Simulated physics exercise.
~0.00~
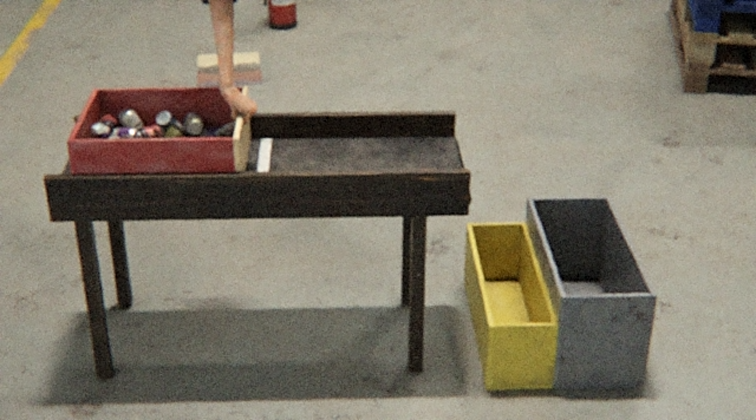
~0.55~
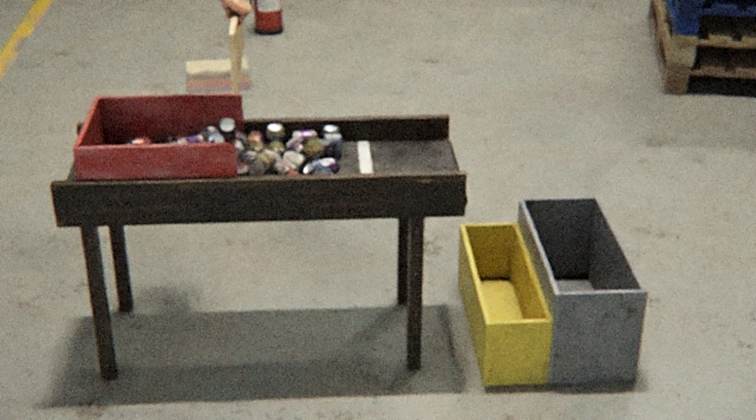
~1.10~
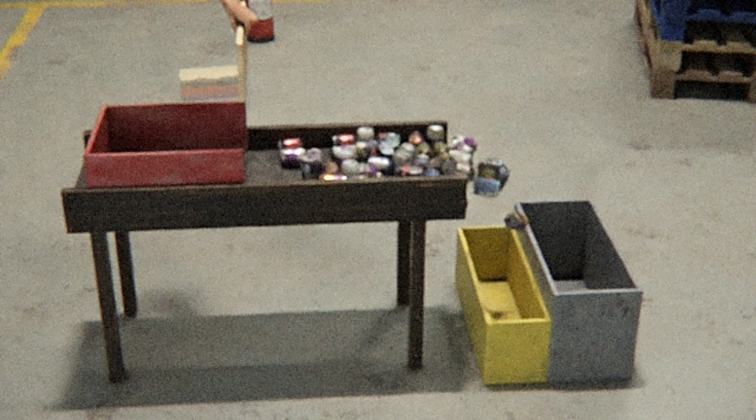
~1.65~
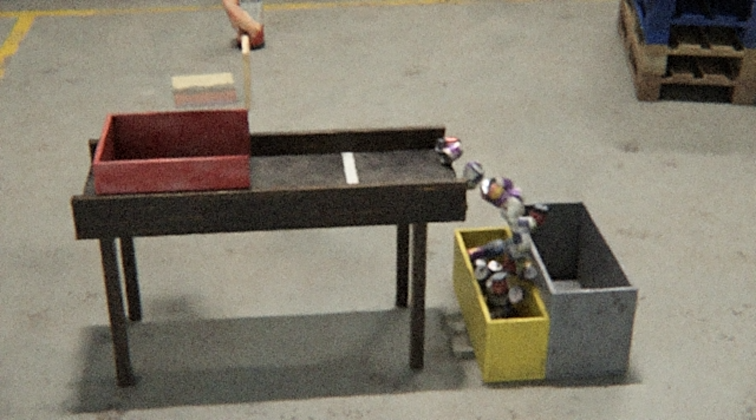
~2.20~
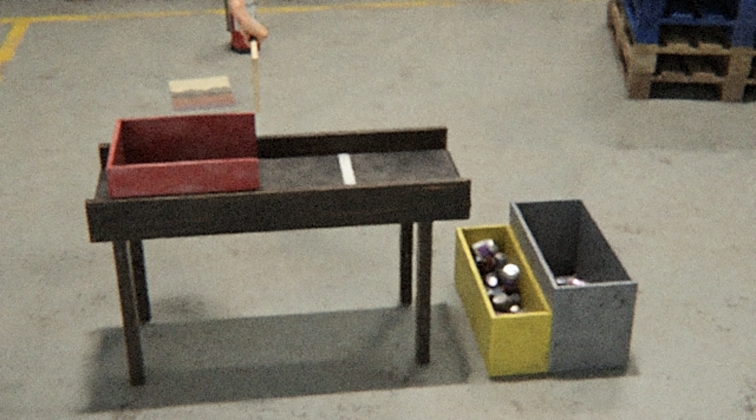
On a concrete floor, a hand lifted the gate of a red pen full of small cans, and a dark belt carried them right and over its end, most tumbling into the yellow box and a few landing in the grey one beyond.
